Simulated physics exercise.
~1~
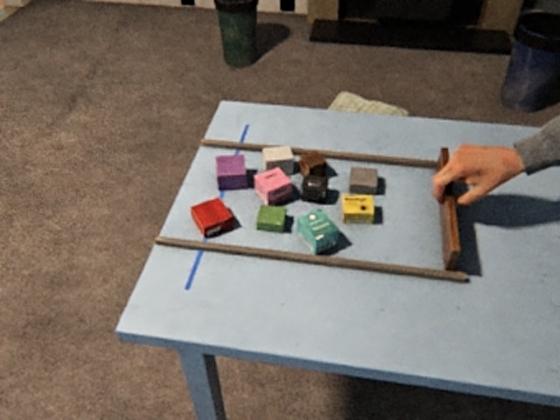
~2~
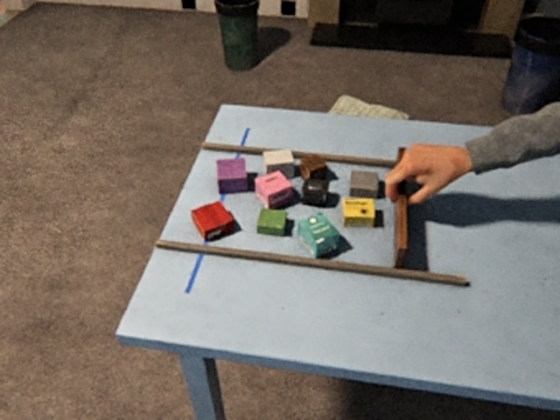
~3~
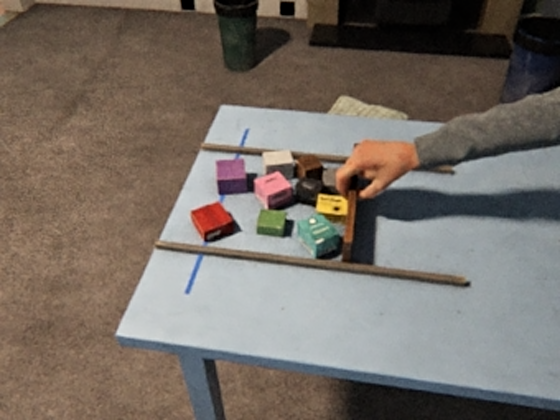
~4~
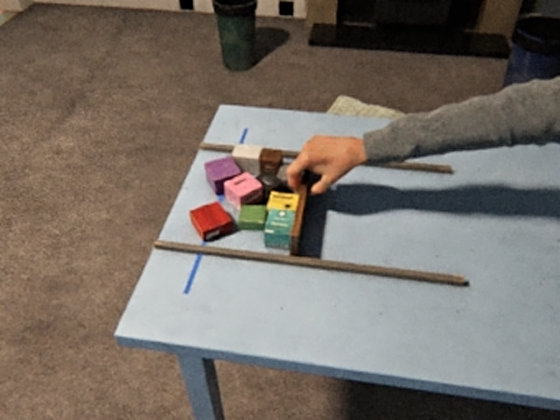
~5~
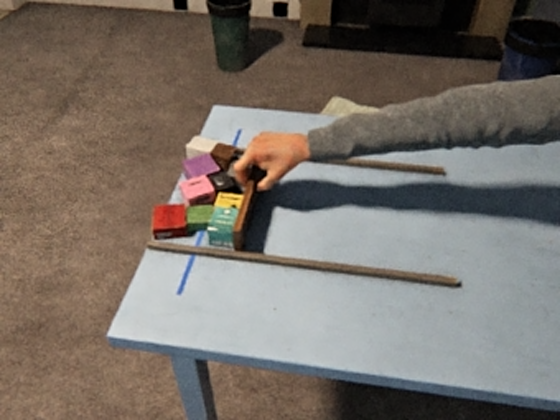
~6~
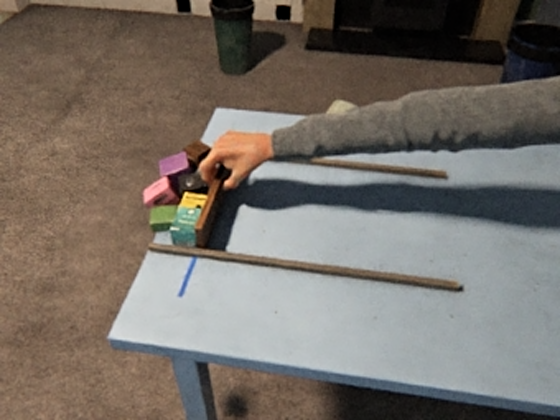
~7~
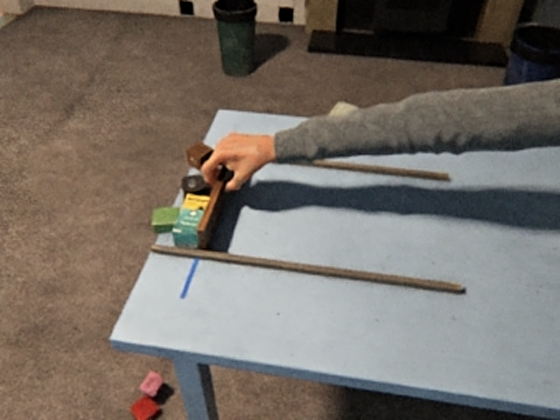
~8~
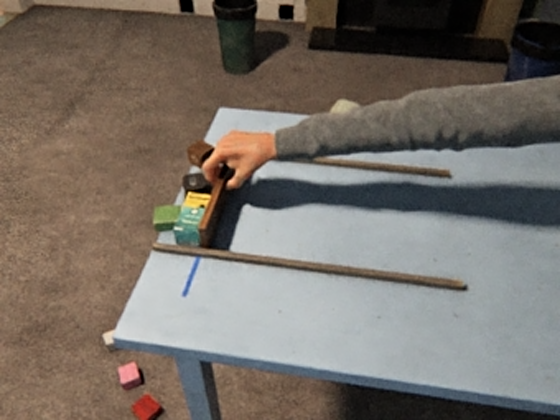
A hand slides a board left along the table, pushing several coloured blocks onto the floor.
